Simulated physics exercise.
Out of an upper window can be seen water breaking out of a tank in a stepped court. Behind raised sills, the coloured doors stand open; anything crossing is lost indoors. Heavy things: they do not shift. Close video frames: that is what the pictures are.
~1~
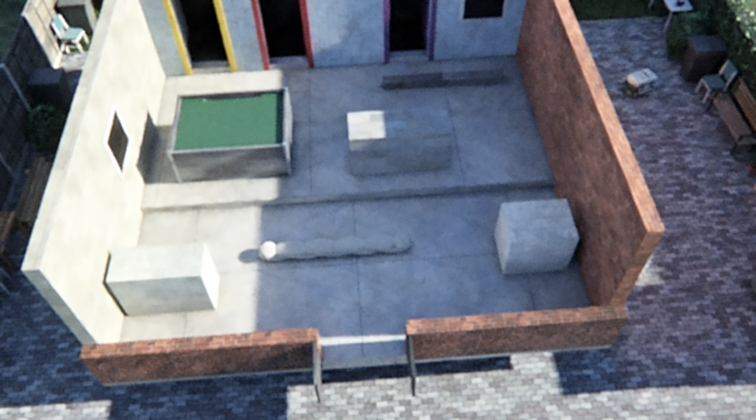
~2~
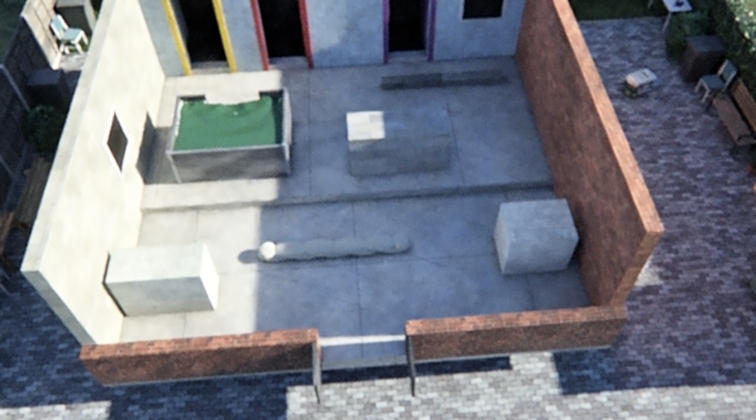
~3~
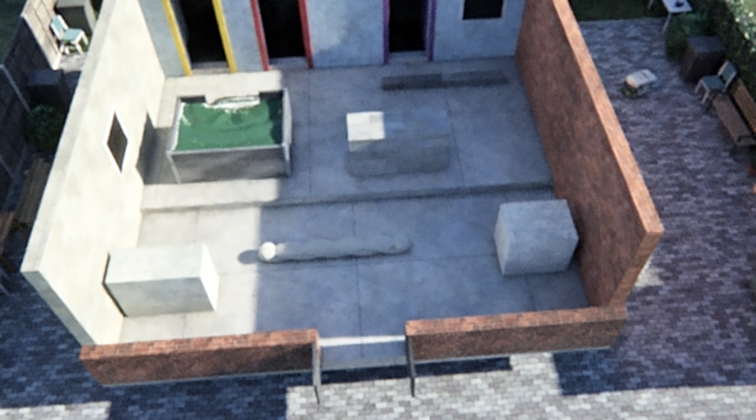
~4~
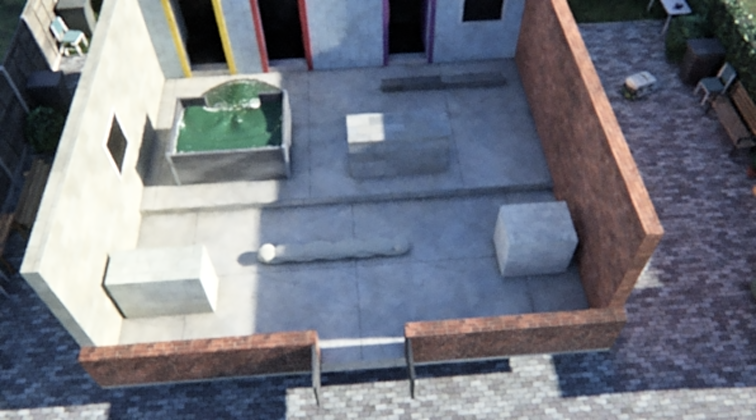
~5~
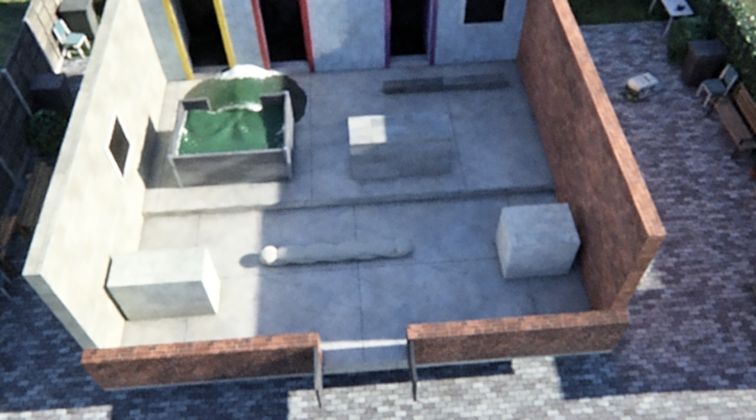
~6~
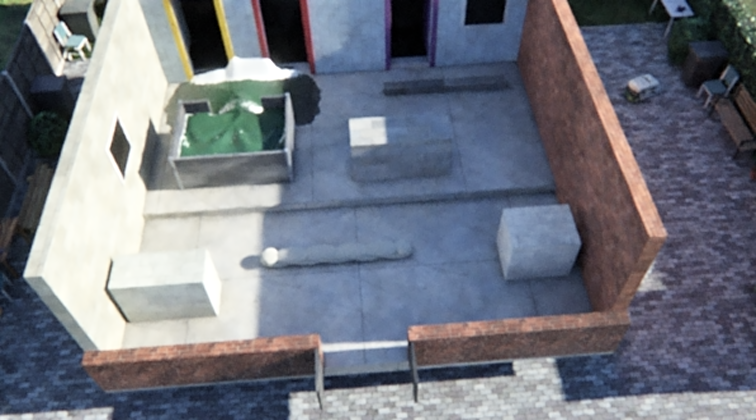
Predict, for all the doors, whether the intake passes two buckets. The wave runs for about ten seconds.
The yellow door goes over the limit; the purple door keeps to the limit; the red door goes over the limit.
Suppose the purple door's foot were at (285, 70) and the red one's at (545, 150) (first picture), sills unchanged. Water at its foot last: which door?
Last: The door marked red.
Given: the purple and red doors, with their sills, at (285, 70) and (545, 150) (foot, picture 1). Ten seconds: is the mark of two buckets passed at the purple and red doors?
As it turns out, the purple door spills past but the red door keeps clear.
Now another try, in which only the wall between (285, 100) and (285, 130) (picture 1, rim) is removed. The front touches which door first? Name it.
I'd say the purple-painted one.
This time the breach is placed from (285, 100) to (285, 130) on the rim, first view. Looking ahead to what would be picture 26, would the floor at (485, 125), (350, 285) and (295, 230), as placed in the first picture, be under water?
In the order given: Swamped, untouched and swamped.
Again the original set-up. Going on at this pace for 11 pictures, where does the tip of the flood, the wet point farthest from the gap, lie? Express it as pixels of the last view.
Close to (466, 67).
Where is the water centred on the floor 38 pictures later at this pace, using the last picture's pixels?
Centre of the water: Near (302, 144).
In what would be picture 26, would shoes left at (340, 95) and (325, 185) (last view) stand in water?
The first spot inundated, the second not yet wet.
A moment on, water covers 10 % of the floor; the yellow door far over two buckets in, the purple door not reached, the red door over two buckets in.
Next, water covers 20 % of the floor; the yellow door far over two buckets in, the purple door wet at the sill, nothing in, the red door over two buckets in.
Then, water covers 35 % of the floor; the yellow door far over two buckets in, the purple door wet at the sill, nothing in, the red door far over two buckets in.
Later, water covers 55 % of the floor; the yellow door far over two buckets in, the purple door wet at the sill, nothing in, the red door far over two buckets in.
In the end, water covers 85 % of the floor; the yellow door far over two buckets in, the purple door wet at the sill, nothing in, the red door far over two buckets in.
